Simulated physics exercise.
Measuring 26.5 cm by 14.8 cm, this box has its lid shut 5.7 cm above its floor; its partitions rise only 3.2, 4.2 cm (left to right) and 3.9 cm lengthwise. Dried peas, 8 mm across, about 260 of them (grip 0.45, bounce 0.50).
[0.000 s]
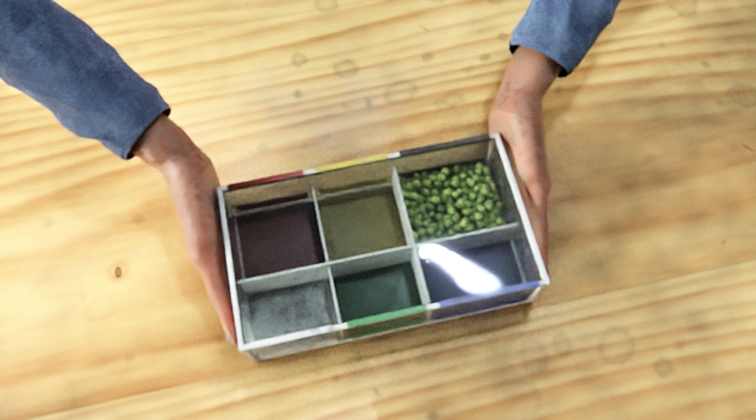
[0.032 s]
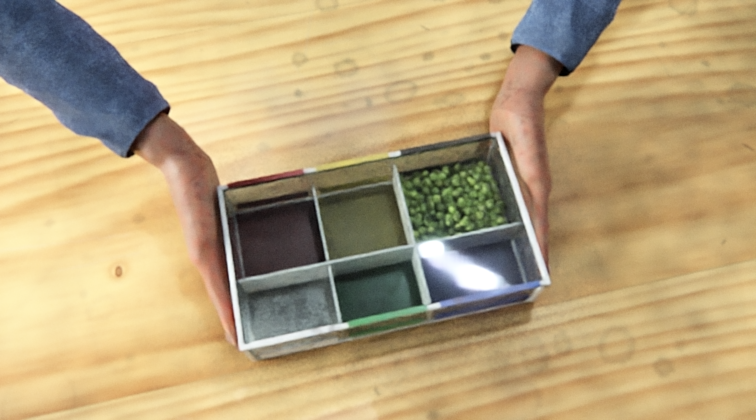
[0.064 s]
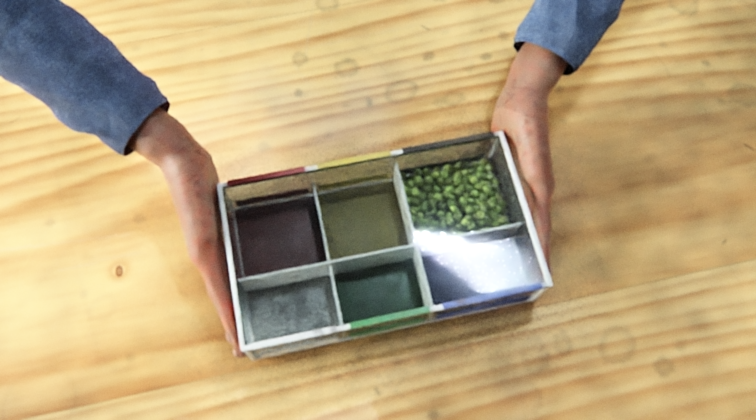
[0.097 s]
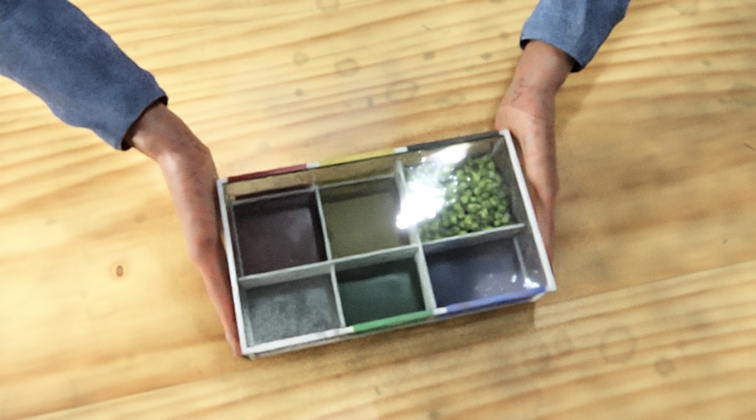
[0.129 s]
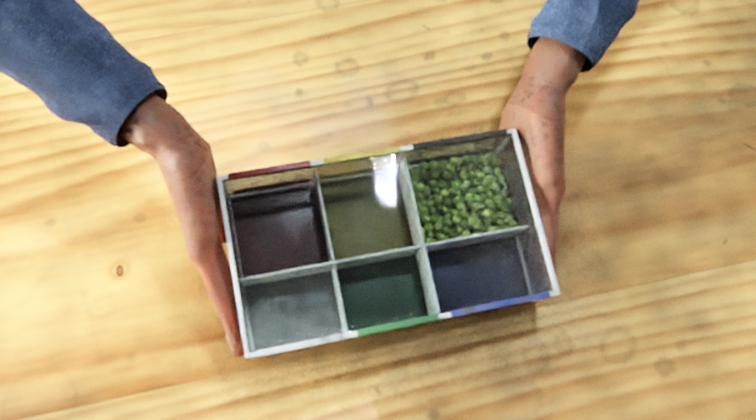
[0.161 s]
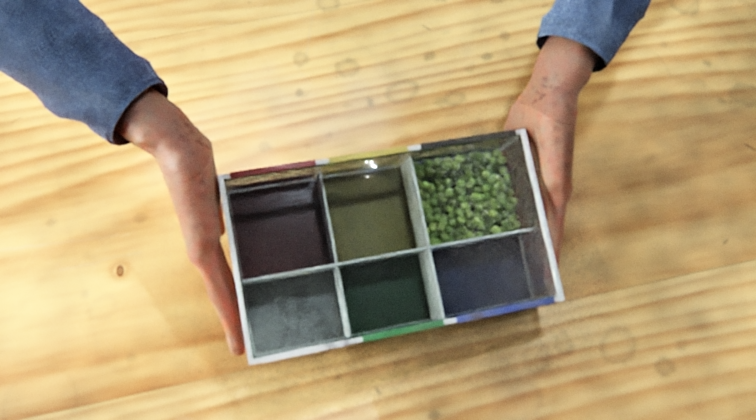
A clear-lidded box of six compartments, edged in red, yellow, black, green and blue, sits between two hands on a pale wooden table, seen from above. Green peas fill the back right compartment, while the other five are empty, and blue sleeves cover the arms. The hands tilt the box slightly as a bright reflection slides back and leftward across the lid and shrinks, the view staying still.
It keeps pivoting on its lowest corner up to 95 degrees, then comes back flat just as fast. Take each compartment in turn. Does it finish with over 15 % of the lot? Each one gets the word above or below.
Results: Red compartment below; blue compartment above; green compartment below; yellow compartment below; white compartment below; black compartment above.
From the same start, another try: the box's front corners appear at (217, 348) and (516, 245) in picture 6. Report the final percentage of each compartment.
In per cent, the final split is red 5, blue 0, green 0, yellow 5, white 5, black 85.
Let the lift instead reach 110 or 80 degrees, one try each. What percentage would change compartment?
I'd expect close to 30 and then close to 15 per cent.
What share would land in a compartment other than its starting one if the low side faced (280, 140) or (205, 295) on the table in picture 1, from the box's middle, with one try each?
Near 5 and 10 per cent, in that order.
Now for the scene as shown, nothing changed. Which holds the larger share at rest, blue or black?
It's the black one that holds more.
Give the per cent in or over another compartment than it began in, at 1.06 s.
Near 25 per cent of it.
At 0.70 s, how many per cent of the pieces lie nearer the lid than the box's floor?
Close to 60 in a hundred.
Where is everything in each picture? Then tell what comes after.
Box tilt 0 degrees, front corners at (244, 346) and (543, 281); black 100 %, in the first frame.
Box tilt 1 degrees, front corners at (245, 345) and (544, 281), in the second frame.
Box tilt 3 degrees, front corners at (246, 346) and (547, 283), in the third frame.
Box tilt 7 degrees, front corners at (247, 349) and (550, 286), lowest corner right front, in the fourth frame.
Box tilt 12 degrees, front corners at (250, 353) and (554, 291), lowest corner right front, in the fifth frame.
Box tilt 17 degrees, front corners at (253, 359) and (558, 296), lowest corner right front; black 100 %. Its pace works out near 170 degrees a second, in the sixth frame.
After 0.70 s, tilt 95 degrees; blue 10 %, black 90 %.
Then, at 1.06 s, tilt 41 degrees; blue 25 %, black 75 %.
After 1.51 s, tilt 0 degrees; blue 25 %, black 75 %.
In the end, at 2.0 s, red 0 %, blue 25 %, green 0 %, yellow 0 %, white 0 %, black 75 %.
